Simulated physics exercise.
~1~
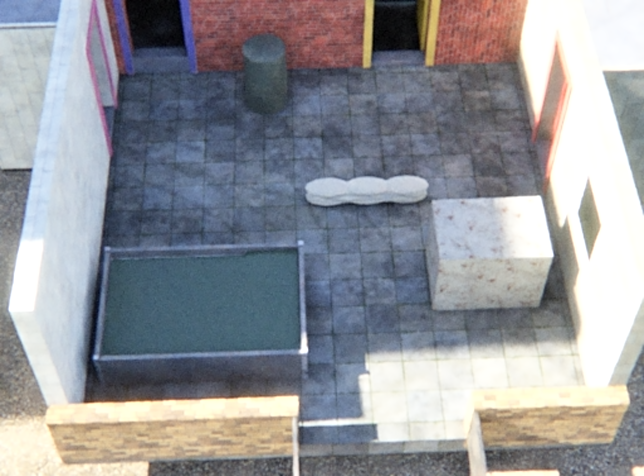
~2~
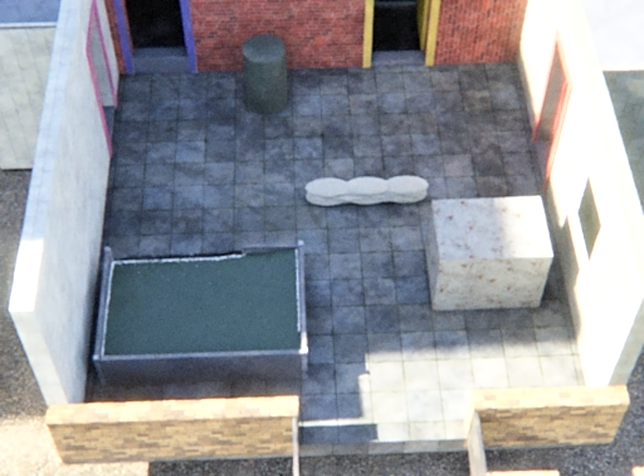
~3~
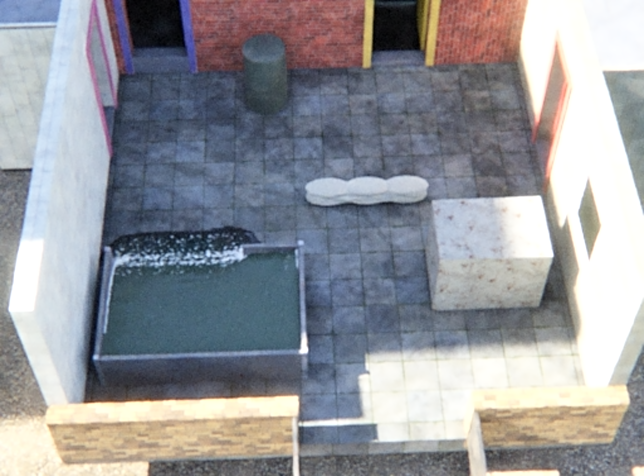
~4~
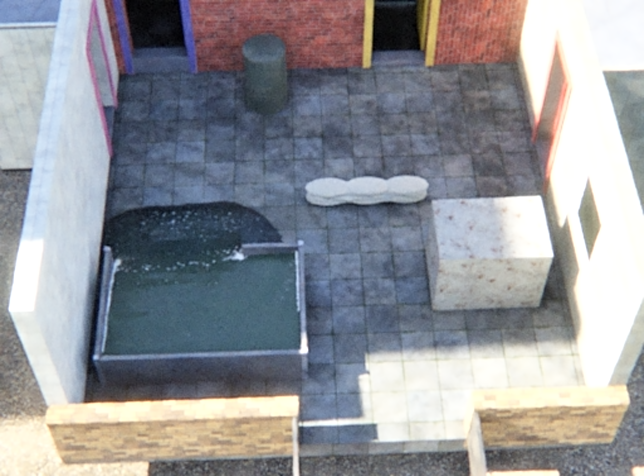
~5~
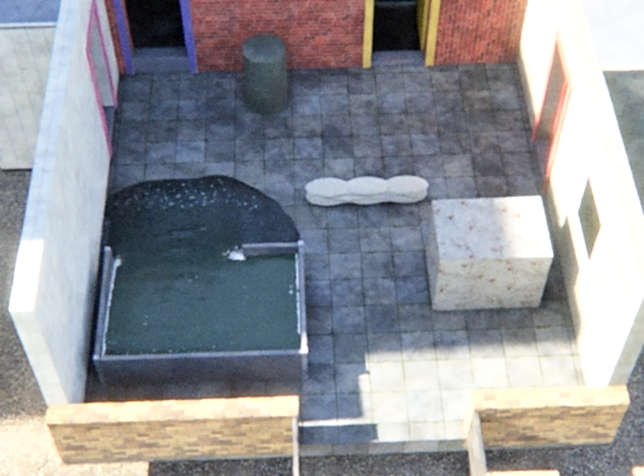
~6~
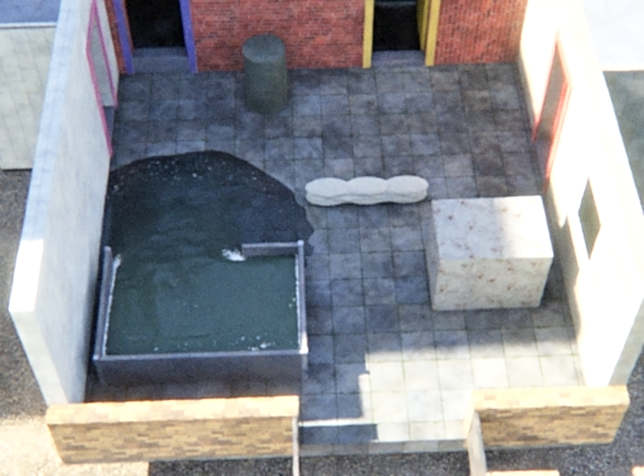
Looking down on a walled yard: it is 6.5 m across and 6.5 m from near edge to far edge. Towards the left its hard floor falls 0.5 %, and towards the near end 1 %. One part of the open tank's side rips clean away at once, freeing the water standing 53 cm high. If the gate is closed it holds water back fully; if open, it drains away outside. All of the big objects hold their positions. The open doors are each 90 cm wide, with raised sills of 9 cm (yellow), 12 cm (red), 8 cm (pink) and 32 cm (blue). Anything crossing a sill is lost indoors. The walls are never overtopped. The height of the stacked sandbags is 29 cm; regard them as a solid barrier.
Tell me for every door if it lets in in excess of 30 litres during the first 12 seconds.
My prediction: The yellow door will hold enough water back. The red door will hold enough water back. The pink door will not hold enough water back. The blue door will hold enough water back.
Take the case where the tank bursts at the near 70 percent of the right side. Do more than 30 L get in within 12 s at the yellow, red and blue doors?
Outcomes - yellow: Not exceeded, red: Not exceeded, blue: Not exceeded.
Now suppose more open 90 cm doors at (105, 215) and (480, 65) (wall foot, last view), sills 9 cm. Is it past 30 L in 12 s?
The first door gets there and the second falls short.
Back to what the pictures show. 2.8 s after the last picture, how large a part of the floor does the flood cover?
Near 40 per cent is wet.
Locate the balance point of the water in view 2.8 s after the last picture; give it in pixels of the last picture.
Around (207, 183).
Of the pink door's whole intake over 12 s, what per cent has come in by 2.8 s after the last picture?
Estimate: Around 15 per cent.
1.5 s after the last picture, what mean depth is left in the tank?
Mean depth: Some 24 cm.
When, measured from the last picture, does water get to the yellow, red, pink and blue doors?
Yellow = 2.2 s, red = 4.5 s, pink = 0.3 s, blue = 0.6 s.
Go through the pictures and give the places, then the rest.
In the first frame, still water, 53 cm deep, in the open tank at (203, 302).
In the second frame, the front is at a hidden place, 1.0 m from the gap on the open tank's far side; 0.4 m2 of floor is under water; 53 cm left at the back of the open tank.
In the third frame, water pours out on the open tank's far side and has run 1.1 m, to a hidden place; typically 10 cm deep outside, 53 cm at the open tank's back.
In the fourth frame, the front is at (249, 214), 1.4 m from the gap on the open tank's far side; 2.5 m2 of floor is under water; 53 cm left at the back of the open tank.
In the fifth frame, water pours out on the open tank's far side and has run 1.8 m, to (233, 183); typically 7 cm deep outside, 50 cm at the open tank's back.
In the sixth frame, water pours out on the open tank's far side and has run 2.3 m, to (221, 156); typically 6 cm deep outside, 46 cm at the open tank's back.
Then, 0.7 s after the last picture water covers 30 % of the floor and is deepest (28 cm) near (150, 271); yellow door not reached, red door not reached, pink door 8 cm at the sill, 0 L in, blue door 4 cm at the sill, 0 L in.
Then, 1.5 s after the last picture water covers 35 % of the floor and is deepest (40 cm) near (120, 74); yellow door not reached, red door not reached, pink door 13 cm at the sill, 4 L in, blue door 34 cm at the sill, 0 L in.
Then, 2.8 s after the last picture water covers 40 % of the floor and is deepest (28 cm) near (242, 70); yellow door 8 cm at the sill, 0 L in, red door not reached, pink door 14 cm at the sill, 18 L in, blue door 24 cm at the sill, 5 L in.
Then, 6.3 s after the last picture water covers 70 % of the floor and is deepest (14 cm) near (544, 188); yellow door 2 cm at the sill, 0 L in, red door 14 cm at the sill, 2 L in, pink door 11 cm at the sill, 108 L in, blue door 10 cm at the sill, 5 L in.
Then, 11.3 s after the last picture water covers 95 % of the floor and is deepest (9 cm) near (593, 416); yellow door 4 cm at the sill, 0 L in, red door 6 cm at the sill, 5 L in, pink door 4 cm at the sill, 114 L in, blue door 3 cm at the sill, 5 L in.
